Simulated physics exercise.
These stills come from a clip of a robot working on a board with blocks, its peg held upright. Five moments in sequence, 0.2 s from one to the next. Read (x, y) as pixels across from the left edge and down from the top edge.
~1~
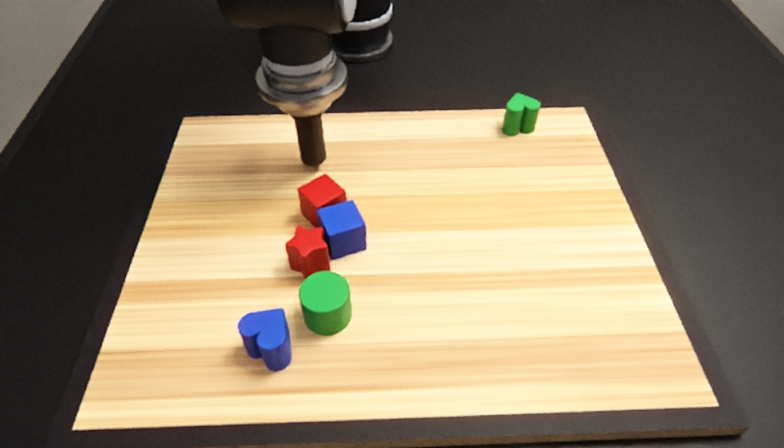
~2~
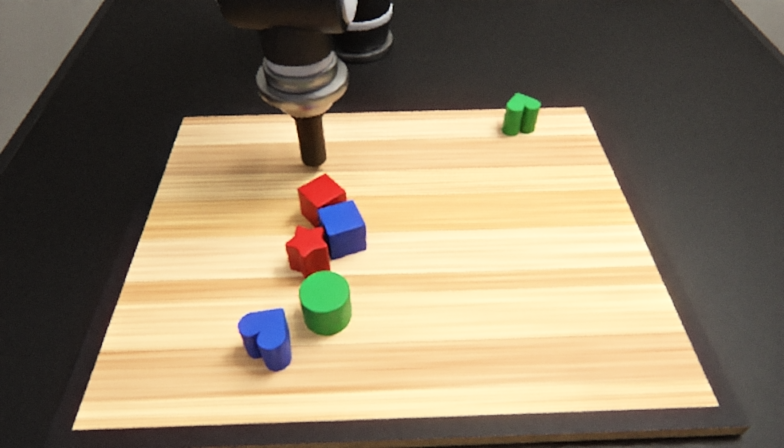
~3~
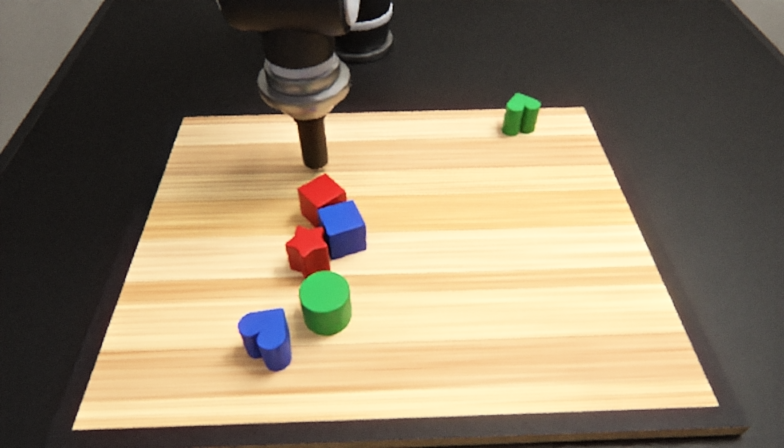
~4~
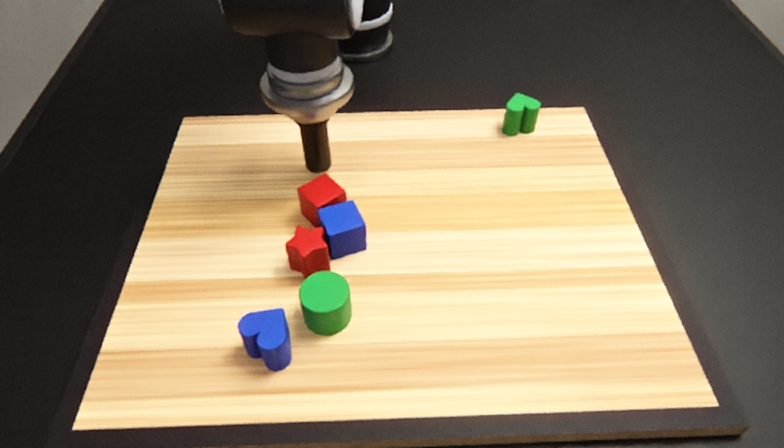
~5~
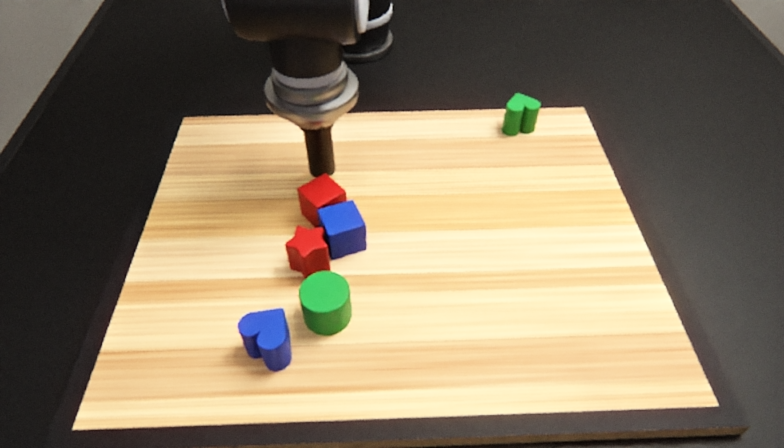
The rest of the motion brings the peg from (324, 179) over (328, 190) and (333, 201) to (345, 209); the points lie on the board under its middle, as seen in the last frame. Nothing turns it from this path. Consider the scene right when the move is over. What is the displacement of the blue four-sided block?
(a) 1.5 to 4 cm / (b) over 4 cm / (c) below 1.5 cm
Answer: A.
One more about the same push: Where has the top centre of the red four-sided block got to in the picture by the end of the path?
By then it is at (329, 210).
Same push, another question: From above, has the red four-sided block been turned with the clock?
My answer is yes.
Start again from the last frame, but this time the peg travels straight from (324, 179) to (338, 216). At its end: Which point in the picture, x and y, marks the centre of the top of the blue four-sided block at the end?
By then it is at (349, 242).
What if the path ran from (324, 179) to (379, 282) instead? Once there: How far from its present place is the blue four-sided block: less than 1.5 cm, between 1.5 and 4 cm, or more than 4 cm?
Moves over 4 cm.
On the path given first. Halfway along, peg at (330, 186); red four-sided block at (320, 196).
At the end, peg at (344, 201); red star still; red four-sided block at (329, 210), turned 25° clockwise; blue four-sided block at (346, 236).
